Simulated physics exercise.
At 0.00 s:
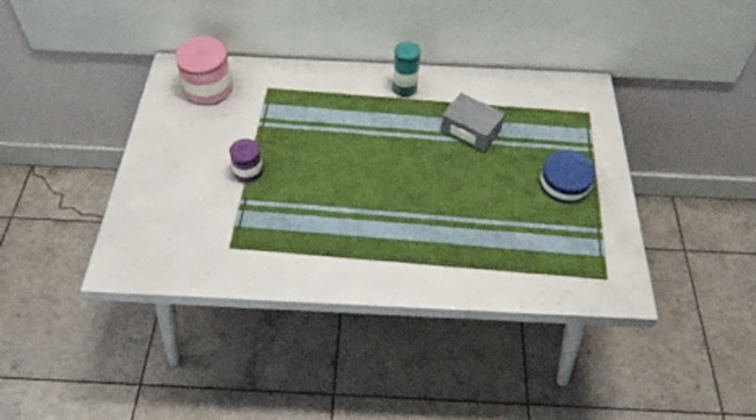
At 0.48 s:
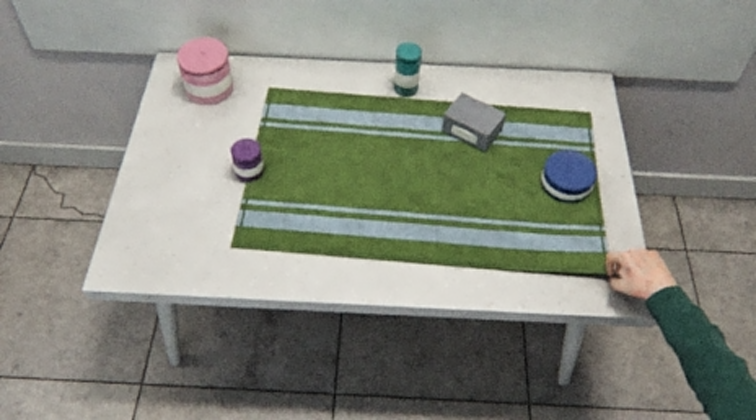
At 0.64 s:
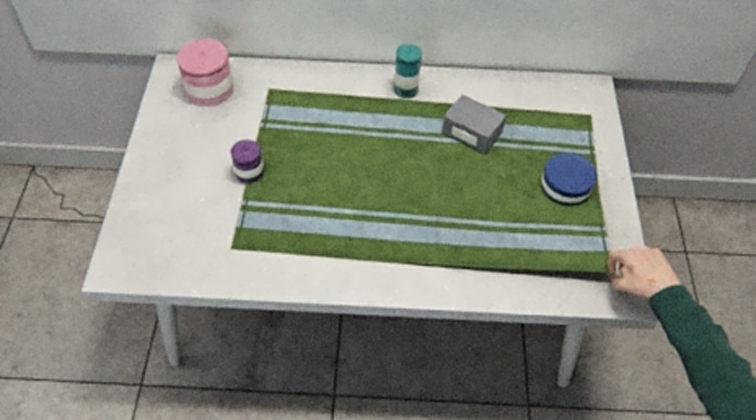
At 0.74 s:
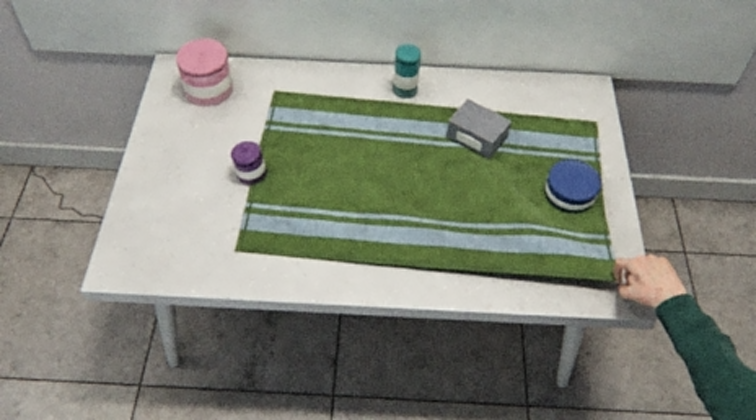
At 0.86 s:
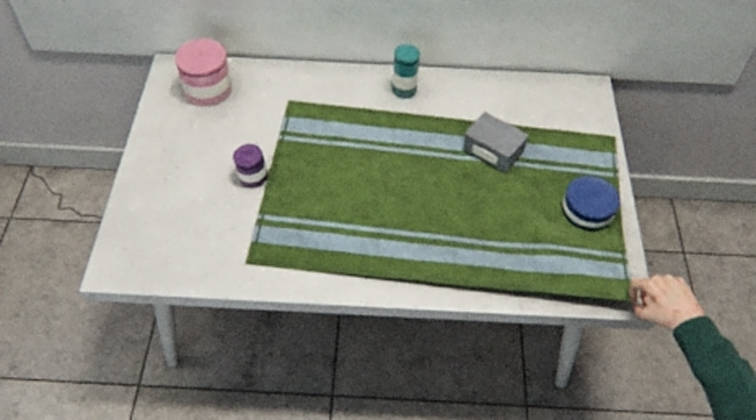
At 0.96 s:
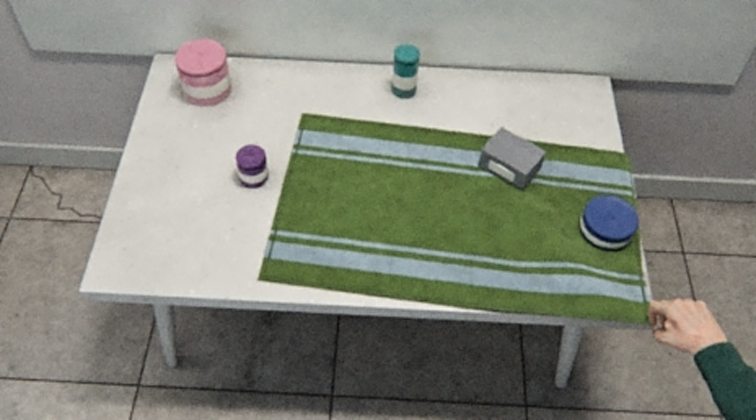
A green striped cloth being dragged toward the camera and right by a hand, carrying a grey box and blue tin along.
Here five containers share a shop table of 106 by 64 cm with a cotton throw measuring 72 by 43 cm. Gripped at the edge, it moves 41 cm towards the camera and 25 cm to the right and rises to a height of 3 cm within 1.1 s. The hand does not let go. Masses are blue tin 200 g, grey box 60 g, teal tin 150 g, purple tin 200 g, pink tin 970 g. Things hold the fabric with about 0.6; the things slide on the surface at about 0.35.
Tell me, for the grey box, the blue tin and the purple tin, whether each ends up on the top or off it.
They end like this: The grey box ends off the top; the blue tin ends off the top; the purple tin ends on the top.
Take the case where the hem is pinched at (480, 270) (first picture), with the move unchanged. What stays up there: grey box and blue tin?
Grey box: Off the top; blue tin: Off the top.
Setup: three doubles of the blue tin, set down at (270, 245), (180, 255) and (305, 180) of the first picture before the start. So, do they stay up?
Off the top, still on top, still on top.
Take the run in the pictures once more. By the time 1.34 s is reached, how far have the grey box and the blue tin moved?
Grey box 40 cm, blue tin over the edge.
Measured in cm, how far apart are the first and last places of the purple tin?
Net shift, approx.: Purple tin = 2 cm.
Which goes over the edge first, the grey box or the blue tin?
The blue one.
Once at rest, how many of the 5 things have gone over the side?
That works out to 2 of them.
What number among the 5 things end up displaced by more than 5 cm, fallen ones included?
2.
By 1.1 s, 70 % of the cotton throw is still over the top; blue tin 24 cm off its start, grey box 23 cm off its start, purple tin 2 cm off its start.
By 1.3 s, 40 % of the cotton throw is still over the top; blue tin over the edge, grey box 39 cm off its start, purple tin 2 cm off its start.
By 1.5 s, 20 % of the cotton throw is still over the top; blue tin over the edge, grey box 49 cm off its start at (637, 285), purple tin 2 cm off its start at (251, 155).
By 1.7 s, 10 % of the cotton throw is still over the top; grey box 55 cm off its start, blue tin over the edge, purple tin 2 cm off its start.
By 3.3 s, 0 % of the cotton throw is still over the top; grey box over the edge, blue tin over the edge, purple tin 2 cm off its start at (251, 155).
